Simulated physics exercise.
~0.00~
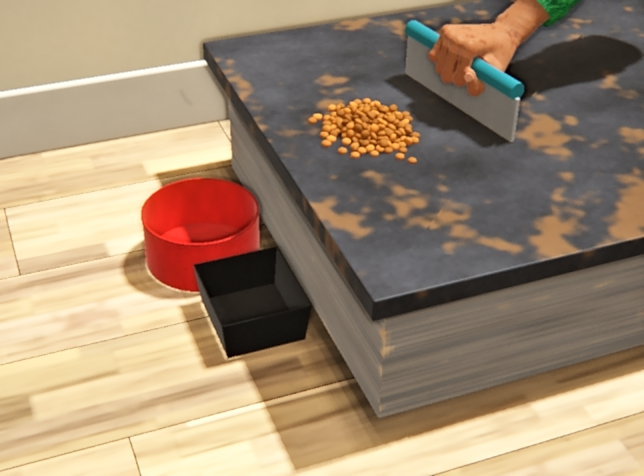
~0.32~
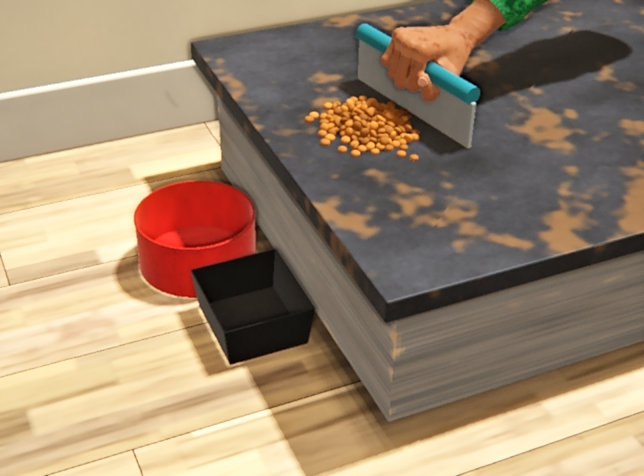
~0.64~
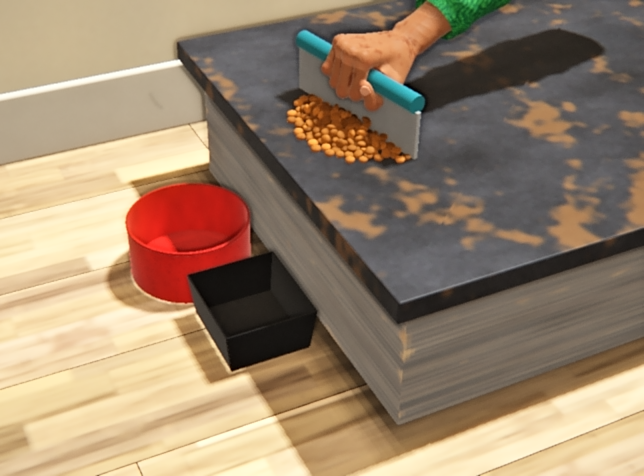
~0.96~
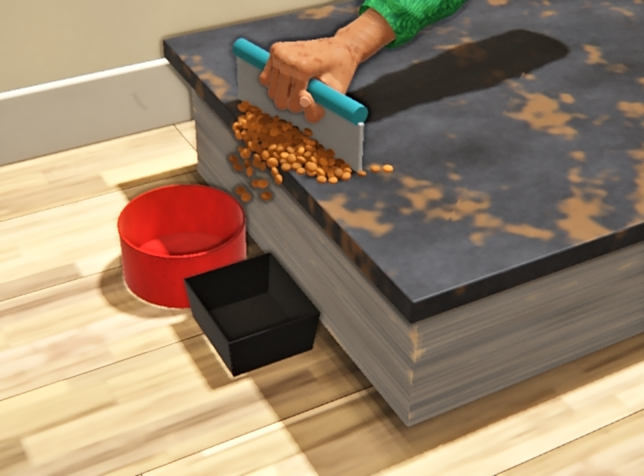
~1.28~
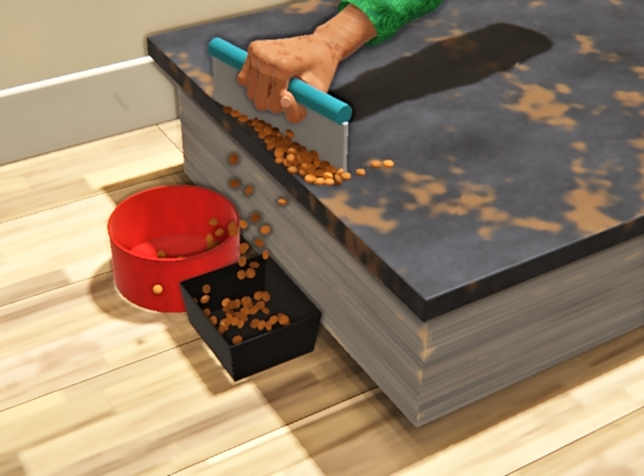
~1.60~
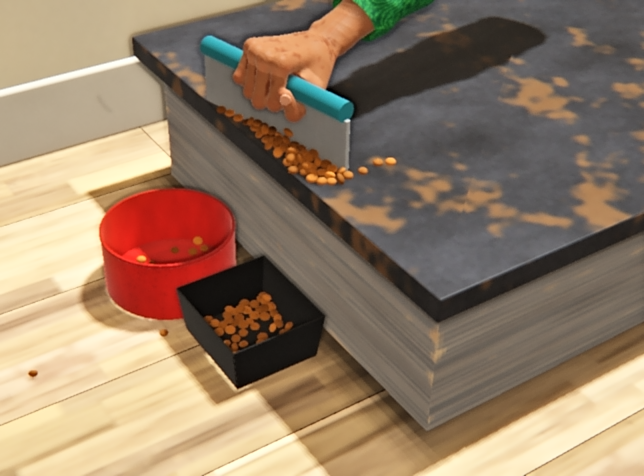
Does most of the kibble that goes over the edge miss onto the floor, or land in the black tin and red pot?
Most of the kibble that goes over the edge lands in the black tin and the red pot. Only a small part misses them.
